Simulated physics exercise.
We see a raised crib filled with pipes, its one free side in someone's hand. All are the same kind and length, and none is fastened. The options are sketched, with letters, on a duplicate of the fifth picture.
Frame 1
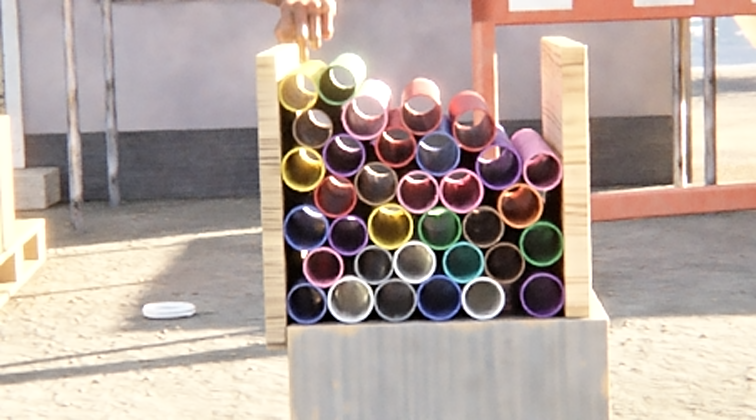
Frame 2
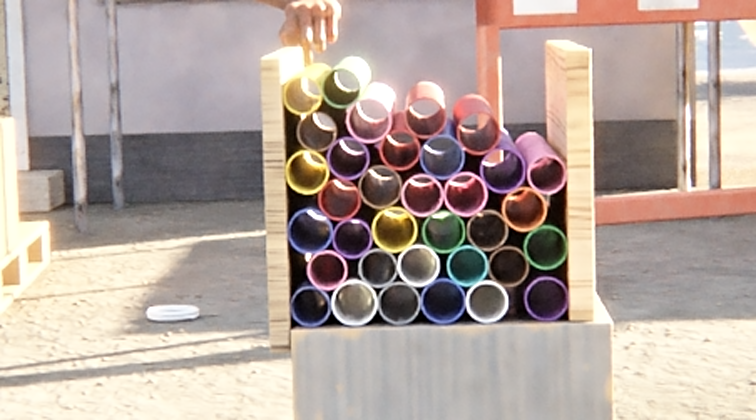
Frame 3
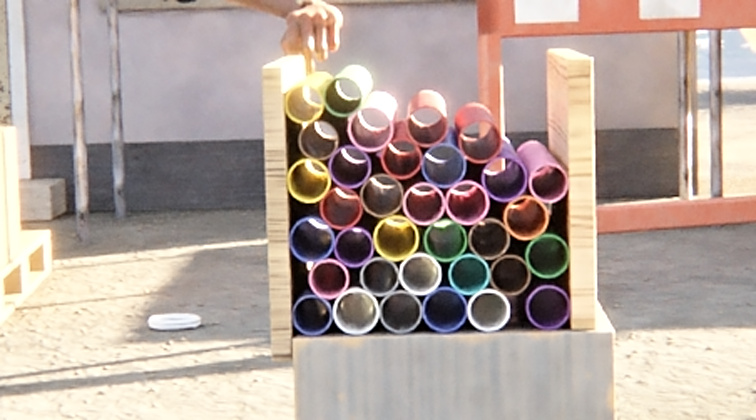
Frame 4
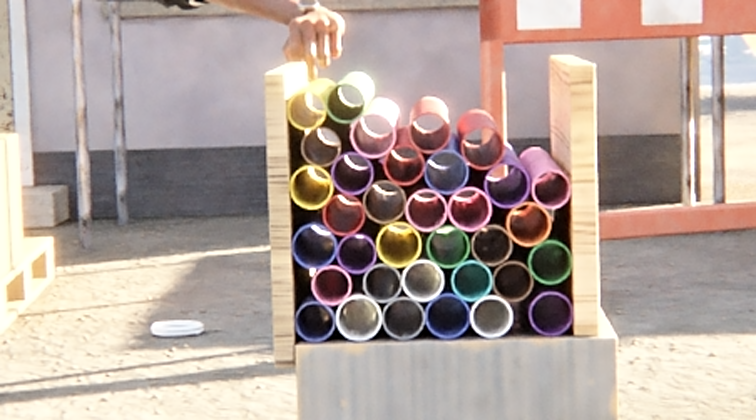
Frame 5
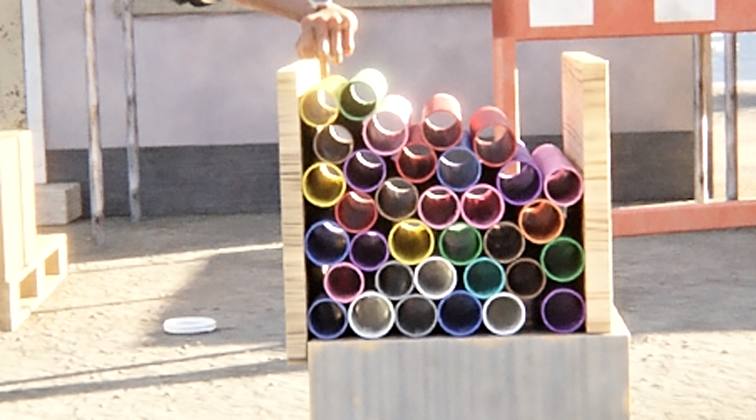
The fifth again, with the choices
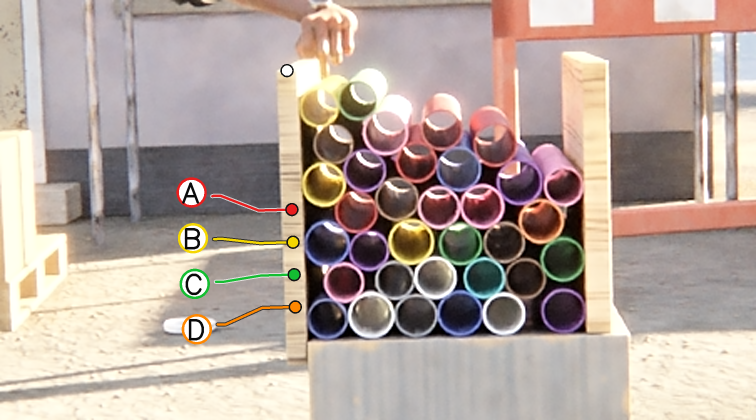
In a sunlit yard, a hand rests atop the left board of a raised crib of stacked colourful pipes, all staying still.
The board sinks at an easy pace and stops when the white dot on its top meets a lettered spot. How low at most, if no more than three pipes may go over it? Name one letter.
Slide it to A.
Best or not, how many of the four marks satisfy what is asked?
One of the four.
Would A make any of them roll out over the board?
At A: Yes.
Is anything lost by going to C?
Yes, at C.
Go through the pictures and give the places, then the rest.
A blue pipe (307, 303); a purple pipe (543, 295); a blue pipe (307, 228), in the first frame.
A blue pipe (311, 231); a red pipe (339, 199), in the second frame.
A green pipe (547, 255); a blue pipe (444, 165), in the third frame.
A yellow pipe (307, 110); side board (294, 202), in the fourth frame.
A blue pipe (327, 318); a purple pipe (564, 311); a blue pipe (327, 244), in the fifth frame.
On the copy, A at (292, 210); B at (293, 242); C at (294, 275); D at (296, 307); the white dot at (287, 71).
On A. First, top of the board (300, 135).
Then, top of the board (303, 208).
Finally, top of the board (303, 208), one out over the board.
By contrast, B four out over the board; C more than three out over the board; D more than three out over the board.
